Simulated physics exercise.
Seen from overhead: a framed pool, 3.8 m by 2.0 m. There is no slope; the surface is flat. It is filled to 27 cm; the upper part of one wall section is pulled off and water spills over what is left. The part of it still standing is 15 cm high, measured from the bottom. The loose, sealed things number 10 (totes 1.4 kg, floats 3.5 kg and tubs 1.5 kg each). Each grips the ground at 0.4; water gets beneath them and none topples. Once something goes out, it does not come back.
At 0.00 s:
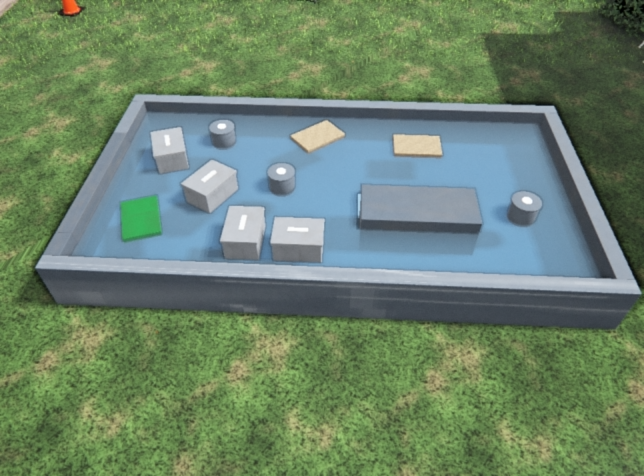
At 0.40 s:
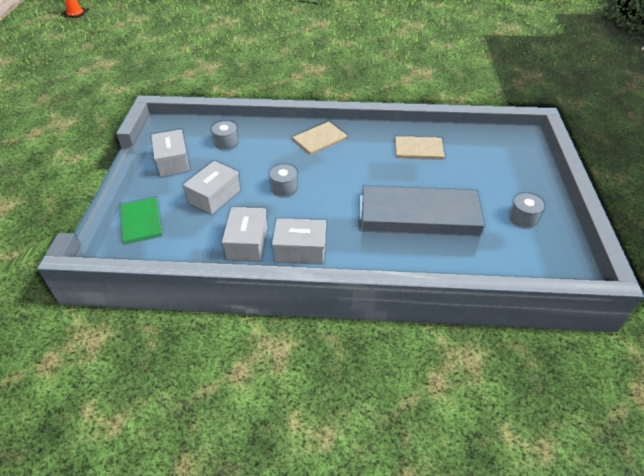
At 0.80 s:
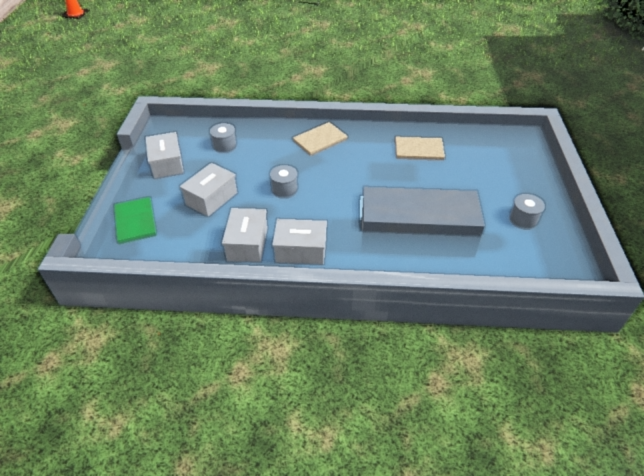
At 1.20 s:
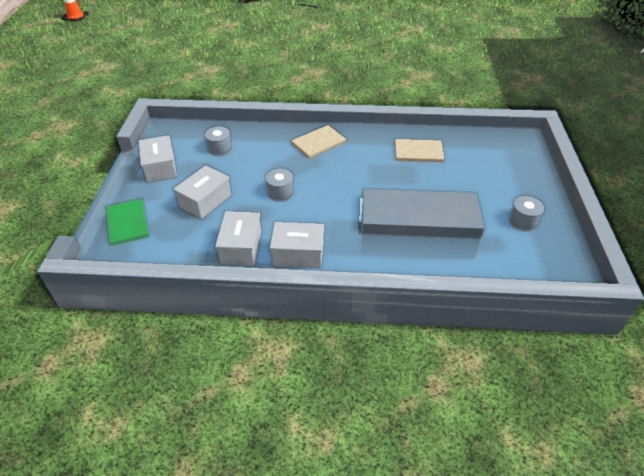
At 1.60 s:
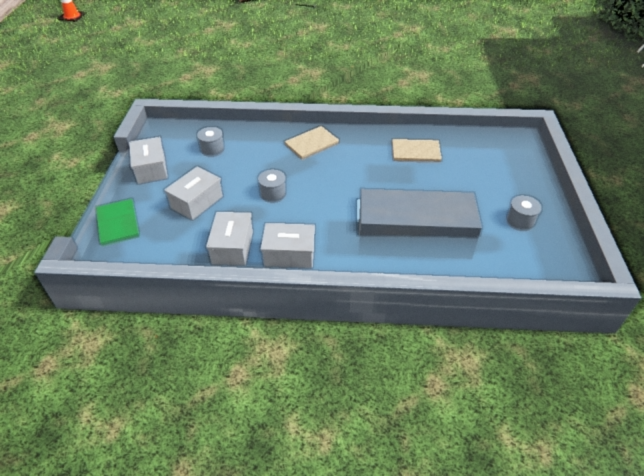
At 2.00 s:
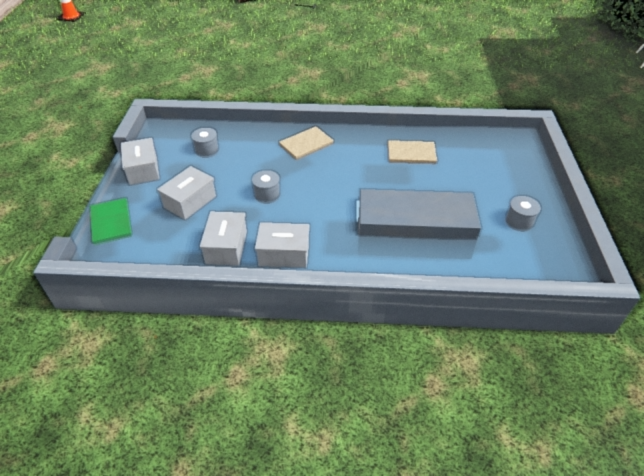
At the start, a walled rectangular pool on grass holds gray boxes, small round tubs, tan boards, a green float and a long gray block. Then the upper middle part of the left wall is gone, and the green float and nearby boxes and tubs drift slightly left toward the gap.
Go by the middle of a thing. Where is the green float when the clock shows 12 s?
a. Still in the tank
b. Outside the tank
b, outside the tank.
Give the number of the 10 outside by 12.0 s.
It comes to 2.
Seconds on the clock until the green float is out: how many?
It gets out at about 3.0 s.
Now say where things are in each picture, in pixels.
The first frame shows the green float at (140, 216) floats; about 1930 L in view; 0 of 10 have shifted.
The second frame shows the green float at (140, 218), afloat; 27 cm deep round most things; 0 of 10 have shifted.
The third frame shows the green float at (134, 218), afloat, 8 cm from its start; 27 cm deep round most things; 2 of 10 have shifted.
The fourth frame shows the green float at (126, 220), afloat, 14 cm from its start; 25 cm deep round most things; 4 of 10 have shifted.
The fifth frame shows the green float at (117, 220) floats, 19 cm from its start; 25 cm deep round most things; 7 of 10 have shifted.
The sixth frame shows the green float at (110, 219), afloat, 25 cm from its start; 25 cm deep round most things; 8 of 10 have shifted.
After 2.8 s the green float is near (80, 218), 0.5 m from its start, afloat; 0 of 10 are out; 10 afloat.
After 5.4 s the green float has gone out; 2 of 10 are out; 8 afloat.
After 8.0 s the green float has gone out; 2 of 10 are out; 8 afloat.
After 12.0 s the green float has gone out; 2 of 10 are out; 8 afloat.
